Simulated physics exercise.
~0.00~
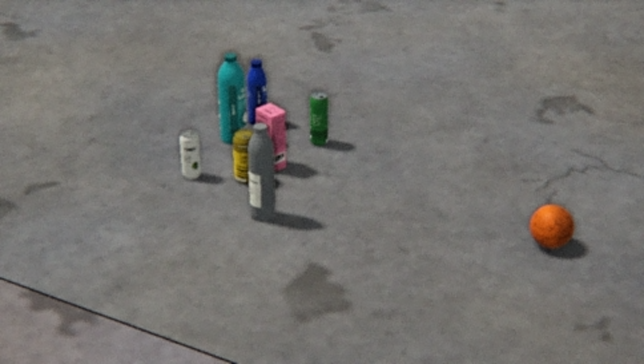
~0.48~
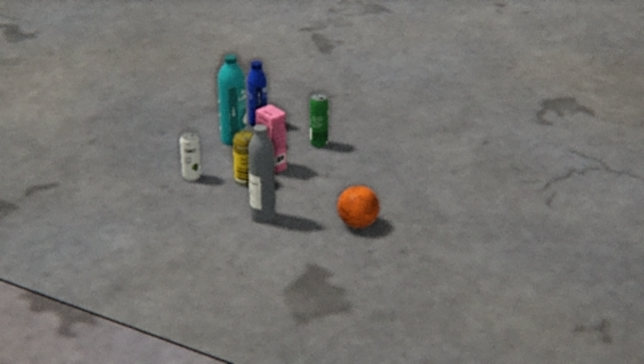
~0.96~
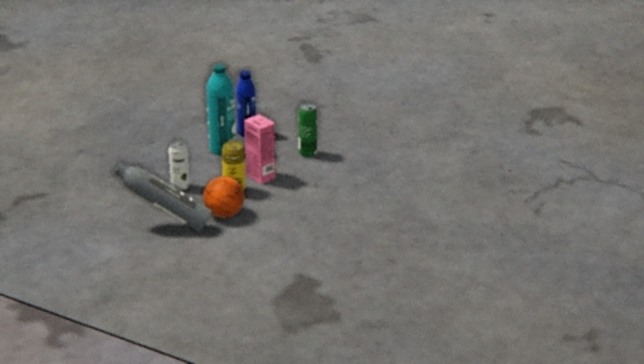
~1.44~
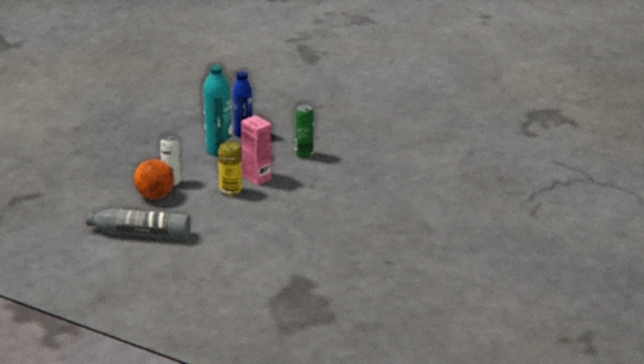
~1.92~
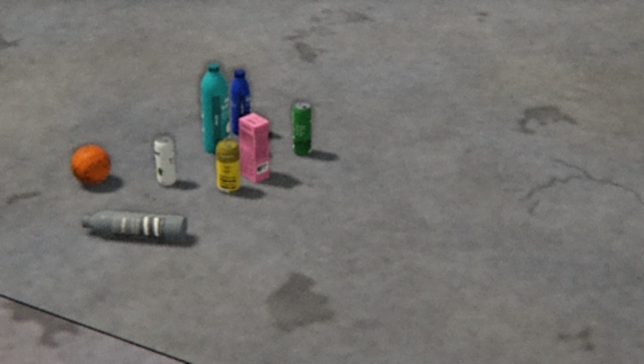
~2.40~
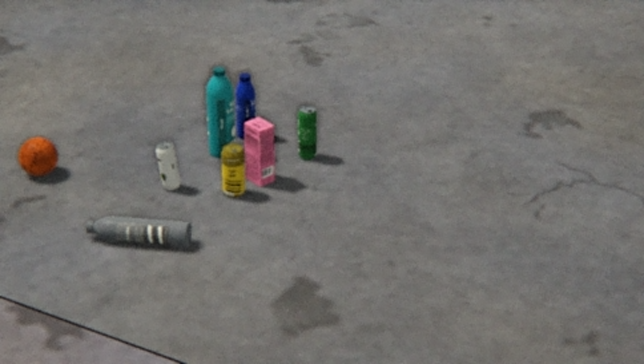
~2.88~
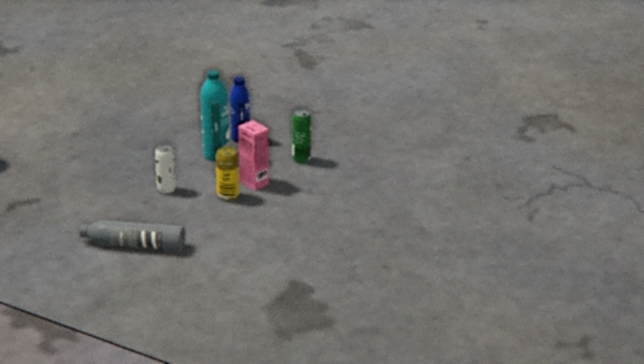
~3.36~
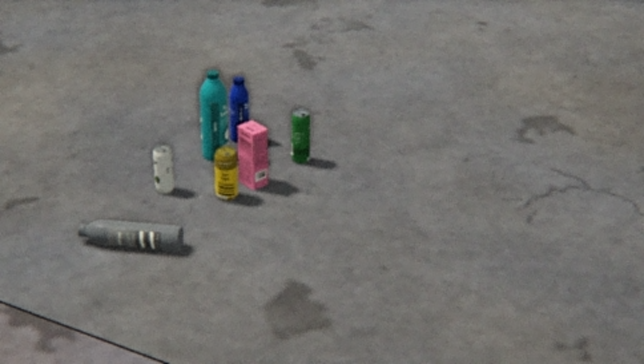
An orange ball rolls leftward across a cracked grey concrete floor, seen from above at an angle by a slightly swaying camera. Left of centre stand a turquoise bottle and a blue bottle at the back, a green can to their right, a pink carton and a yellow can in the middle, a white can to the left and a grey bottle in front. The ball reaches the grey bottle, which tips over to the left and ends flat. Rolling on, the ball passes the white can, which rocks but stays up. The ball leaves at the left, with everything else still standing.
